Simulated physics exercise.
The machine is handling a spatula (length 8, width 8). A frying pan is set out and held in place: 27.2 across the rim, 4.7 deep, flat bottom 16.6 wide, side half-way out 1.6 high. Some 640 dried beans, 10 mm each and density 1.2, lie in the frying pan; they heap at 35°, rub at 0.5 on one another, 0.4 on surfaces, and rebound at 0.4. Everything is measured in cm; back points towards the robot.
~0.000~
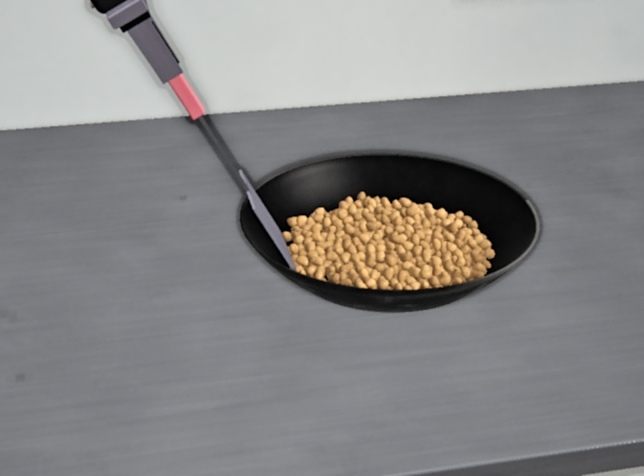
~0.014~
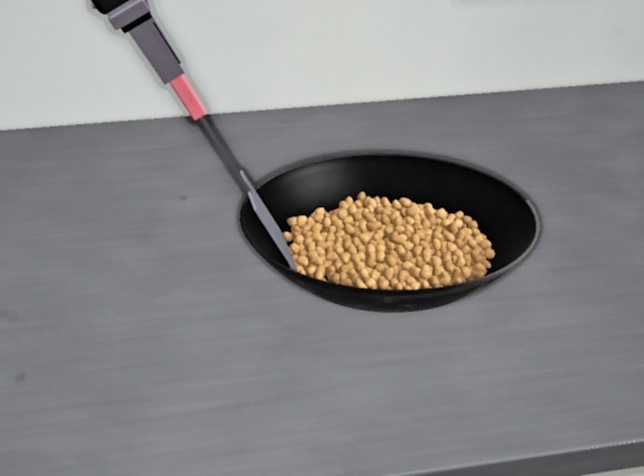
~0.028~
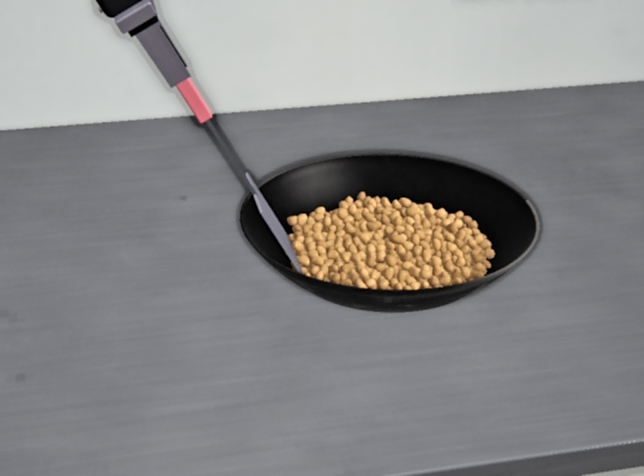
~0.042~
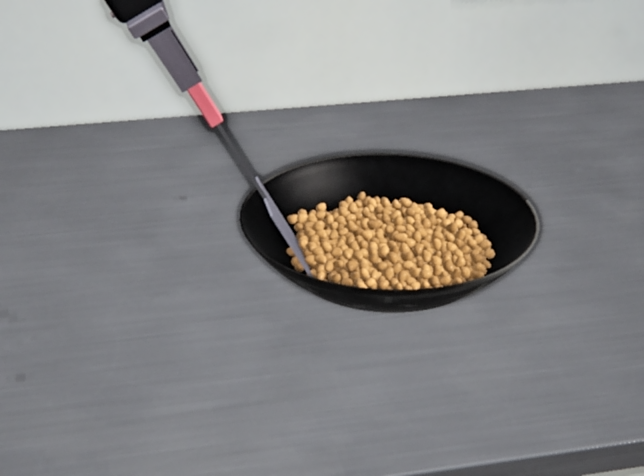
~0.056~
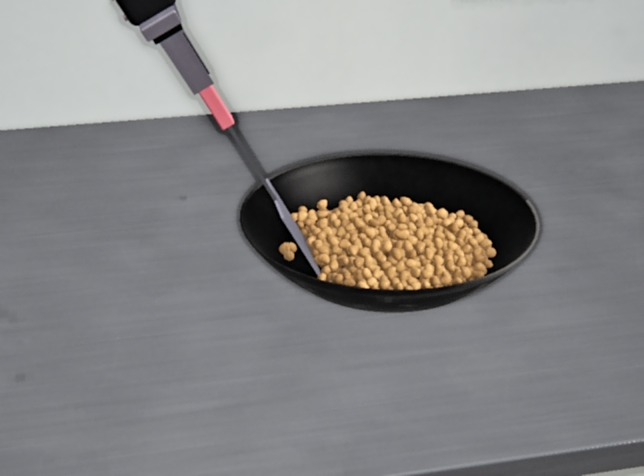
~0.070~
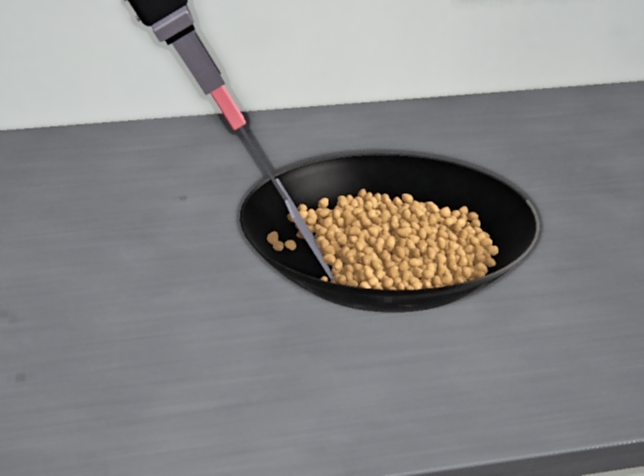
In the video, a spatula held by a machine rests at the left side of a black frying pan of tan dried beans, then moves slowly right through the heap's edge, leaving a few beans on its left.
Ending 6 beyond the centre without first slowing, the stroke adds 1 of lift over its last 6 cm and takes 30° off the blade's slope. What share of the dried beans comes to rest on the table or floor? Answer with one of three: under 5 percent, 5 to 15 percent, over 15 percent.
Under 5 percent.
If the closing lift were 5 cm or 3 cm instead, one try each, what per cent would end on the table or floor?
Near 0 and 0 percent respectively.
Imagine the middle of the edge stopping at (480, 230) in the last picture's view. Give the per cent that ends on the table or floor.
Around 10 percent ends on the table or floor.
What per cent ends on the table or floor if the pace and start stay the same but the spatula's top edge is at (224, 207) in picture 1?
I'd estimate close to 0 per cent.
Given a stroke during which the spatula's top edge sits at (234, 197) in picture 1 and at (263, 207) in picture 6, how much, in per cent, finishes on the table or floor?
0 %.
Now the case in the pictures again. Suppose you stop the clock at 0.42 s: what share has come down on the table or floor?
Share at that moment: About 0 %.
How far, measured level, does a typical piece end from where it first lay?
Near 4 cm, measured level.
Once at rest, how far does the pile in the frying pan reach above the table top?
6.0 cm.
After 0.13 s, sloping 62°, highest piece 19 above the table; 638 in the frying pan, 3 on the blade or in flight.
After 0.19 s, sloping 50°, highest piece 39 above the table; 638 in the frying pan, 3 on the blade or in flight.
After 0.42 s, sloping 32°, highest piece 82 above the table; 638 in the frying pan, 2 on the table or floor, 1 on the blade or in flight.
After 1.47 s, sloping 32°, highest piece 6 above the table; 638 in the frying pan, 3 on the table or floor.
In the end, 638 in the frying pan, 3 on the table or floor. That is 0 % on the table or floor.
